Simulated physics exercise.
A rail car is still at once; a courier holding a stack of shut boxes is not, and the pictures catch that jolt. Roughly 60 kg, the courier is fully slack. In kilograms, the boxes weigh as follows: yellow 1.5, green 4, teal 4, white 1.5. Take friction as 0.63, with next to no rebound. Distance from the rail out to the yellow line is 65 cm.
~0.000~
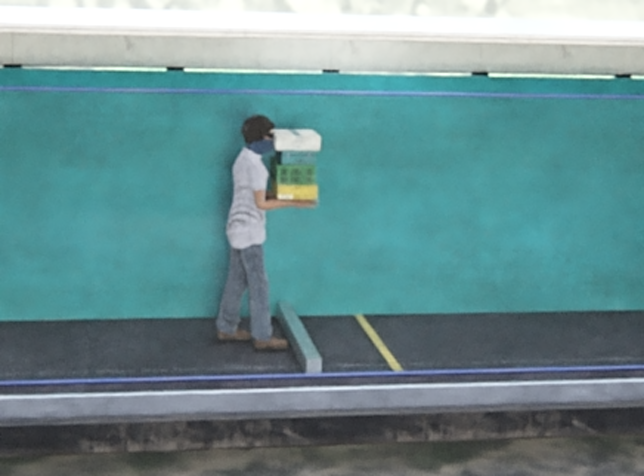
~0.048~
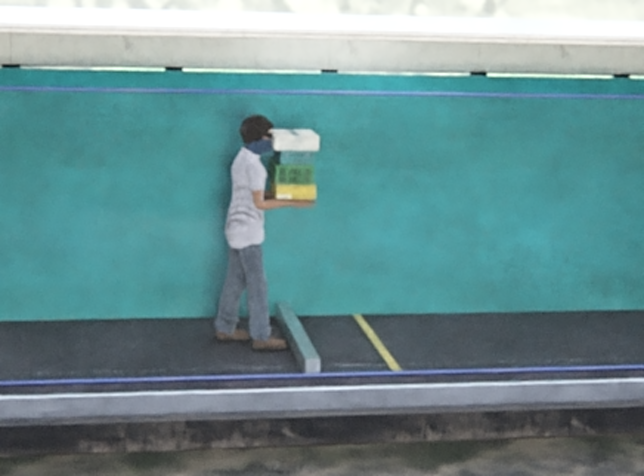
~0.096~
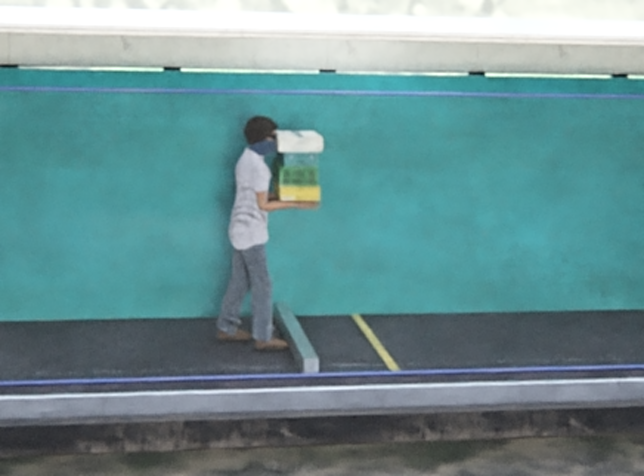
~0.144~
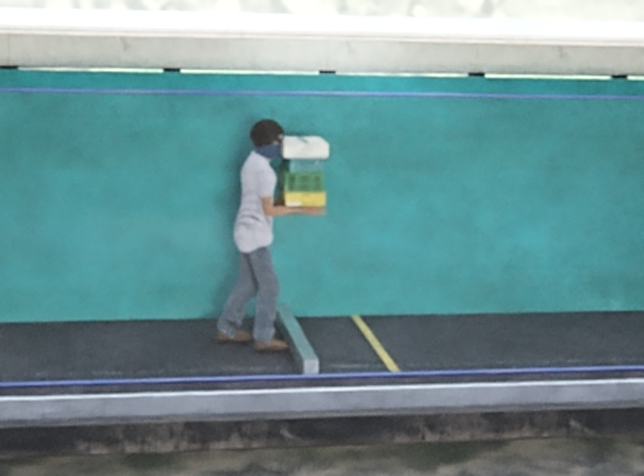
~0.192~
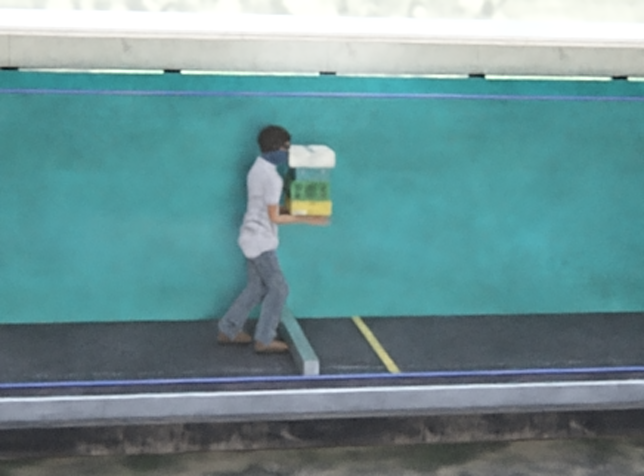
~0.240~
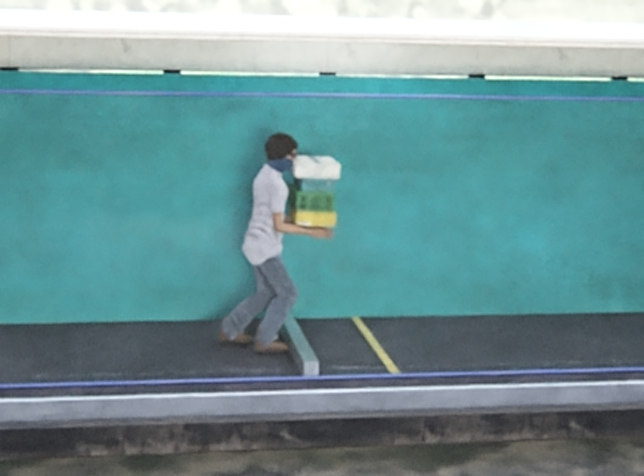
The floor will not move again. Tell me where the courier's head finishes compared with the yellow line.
Looks like it pulls up before the line.
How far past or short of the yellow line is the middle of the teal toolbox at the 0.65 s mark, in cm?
Past it by around 15 cm.
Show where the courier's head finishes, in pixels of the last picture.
End point: Roughly (350, 309) in the last view.
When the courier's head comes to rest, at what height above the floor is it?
I'd guess some 30 cm off the floor.
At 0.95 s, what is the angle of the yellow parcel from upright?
Roughly 60°.
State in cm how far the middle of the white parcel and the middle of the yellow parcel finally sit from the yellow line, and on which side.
White parcel, 110 cm on the past side; yellow parcel, 30 cm on the short side.
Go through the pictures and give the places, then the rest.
In the first frame, courier's head (254, 143), white parcel (294, 140), yellow line (391, 360).
In the second frame, courier's head (253, 143), white parcel (293, 140).
In the third frame, courier's head (257, 144), white parcel (297, 141).
In the fourth frame, courier's head (263, 147), white parcel (302, 147).
In the fifth frame, courier's head (269, 153), white parcel (308, 156).
In the sixth frame, courier's head (276, 161), white parcel (314, 167), yellow line (388, 363). Everything loose set off at about 0.9 m/s.
After 0.45 s the courier's head is 51 cm short of the yellow line, near (310, 218) in the last picture's view; the white parcel 29 cm short of the yellow line, tilted 15°.
After 0.65 s the courier's head is 26 cm short of the yellow line, near (343, 308) in the last picture's view; the white parcel 36 cm past the yellow line, tilted 105°.
After 0.95 s the courier's head is 25 cm short of the yellow line, near (346, 309) in the last picture's view; the white parcel 102 cm past the yellow line, tilted 180°.
Final state at 1.8 s, yellow parcel stops short of the yellow line; green crate crosses the yellow line; teal toolbox crosses the yellow line; white parcel crosses the yellow line; courier's head stops short of the yellow line.
